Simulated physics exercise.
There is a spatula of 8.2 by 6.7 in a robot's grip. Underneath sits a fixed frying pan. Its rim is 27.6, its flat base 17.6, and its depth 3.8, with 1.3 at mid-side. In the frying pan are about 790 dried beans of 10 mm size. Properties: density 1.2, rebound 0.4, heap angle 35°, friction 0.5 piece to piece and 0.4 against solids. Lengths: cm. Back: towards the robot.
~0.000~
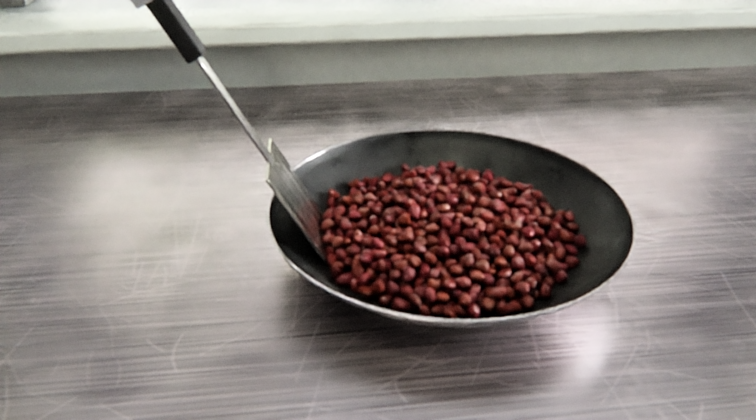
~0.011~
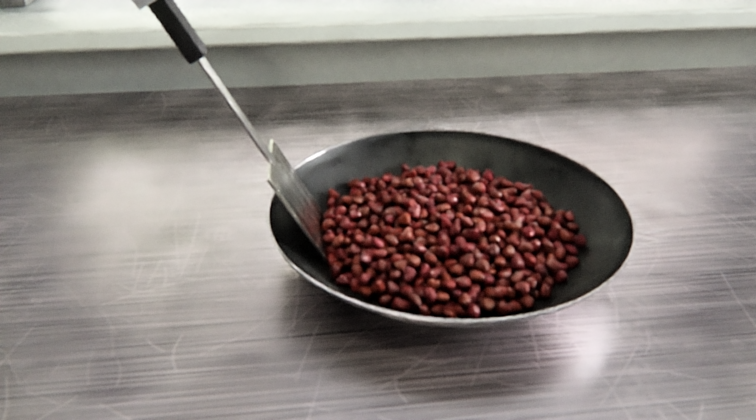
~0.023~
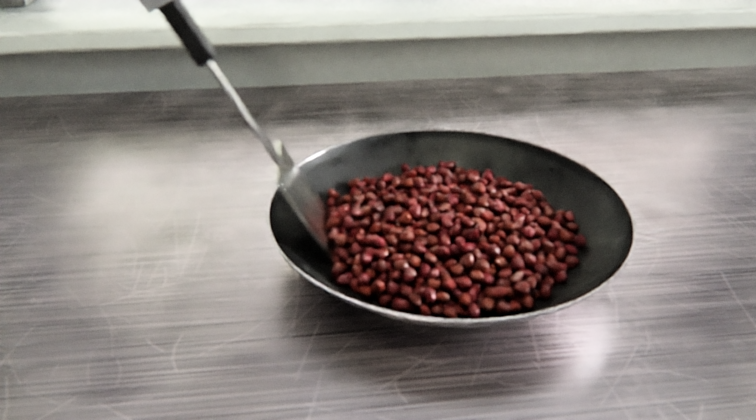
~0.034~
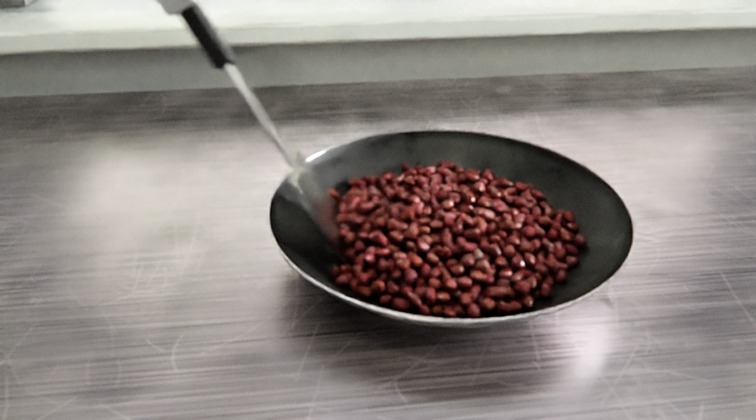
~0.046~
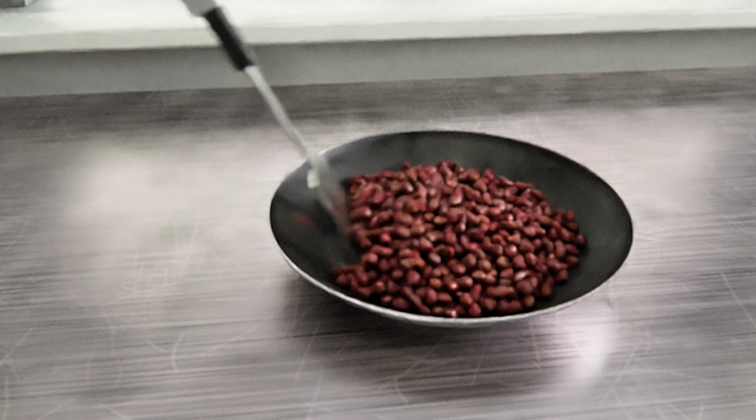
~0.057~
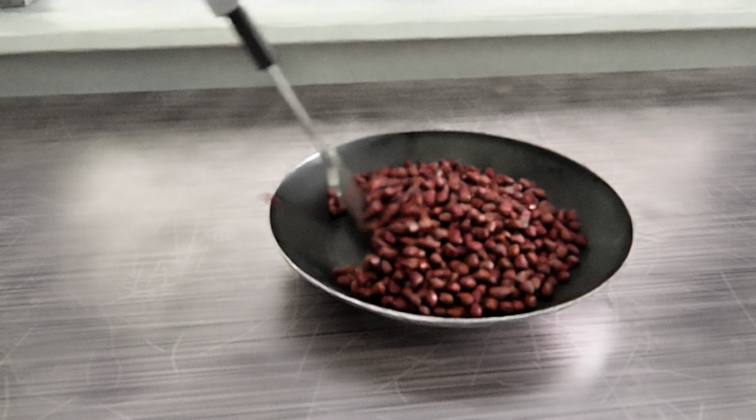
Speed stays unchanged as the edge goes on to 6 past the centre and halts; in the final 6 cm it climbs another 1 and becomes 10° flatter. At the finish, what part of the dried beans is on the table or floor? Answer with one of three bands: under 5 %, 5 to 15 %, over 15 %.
5 to 15 %.
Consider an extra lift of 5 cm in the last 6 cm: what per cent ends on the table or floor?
10 %.
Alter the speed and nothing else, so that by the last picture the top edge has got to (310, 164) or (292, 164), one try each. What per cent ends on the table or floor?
First try around 0 %, second try around 0 %.
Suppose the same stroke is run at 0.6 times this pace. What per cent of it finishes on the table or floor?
Around 5 percent would finish on the table or floor.
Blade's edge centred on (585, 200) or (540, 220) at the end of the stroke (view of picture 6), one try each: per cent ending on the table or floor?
Some 35 and 20 per cent.
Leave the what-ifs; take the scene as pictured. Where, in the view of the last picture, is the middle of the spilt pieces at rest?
Near (668, 222).
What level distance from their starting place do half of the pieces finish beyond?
Somewhere around 4 centimetres, I'd say.
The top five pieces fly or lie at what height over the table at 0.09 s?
They are near 7 cm up.
After 0.09 s, sloping 63°, highest piece 10 above the table; 793 in the frying pan, 1 on the blade or in flight.
After 0.11 s, sloping 60°, highest piece 14 above the table; 793 in the frying pan, 1 on the blade or in flight.
After 0.33 s, sloping 53°, highest piece 20 above the table; 716 in the frying pan, 70 on the table or floor, 8 on the blade or in flight.
After 1.38 s, sloping 53°, highest piece 5 above the table; 714 in the frying pan, 80 on the table or floor.
At rest, 714 in the frying pan, 80 on the table or floor. That is 10 % on the table or floor.
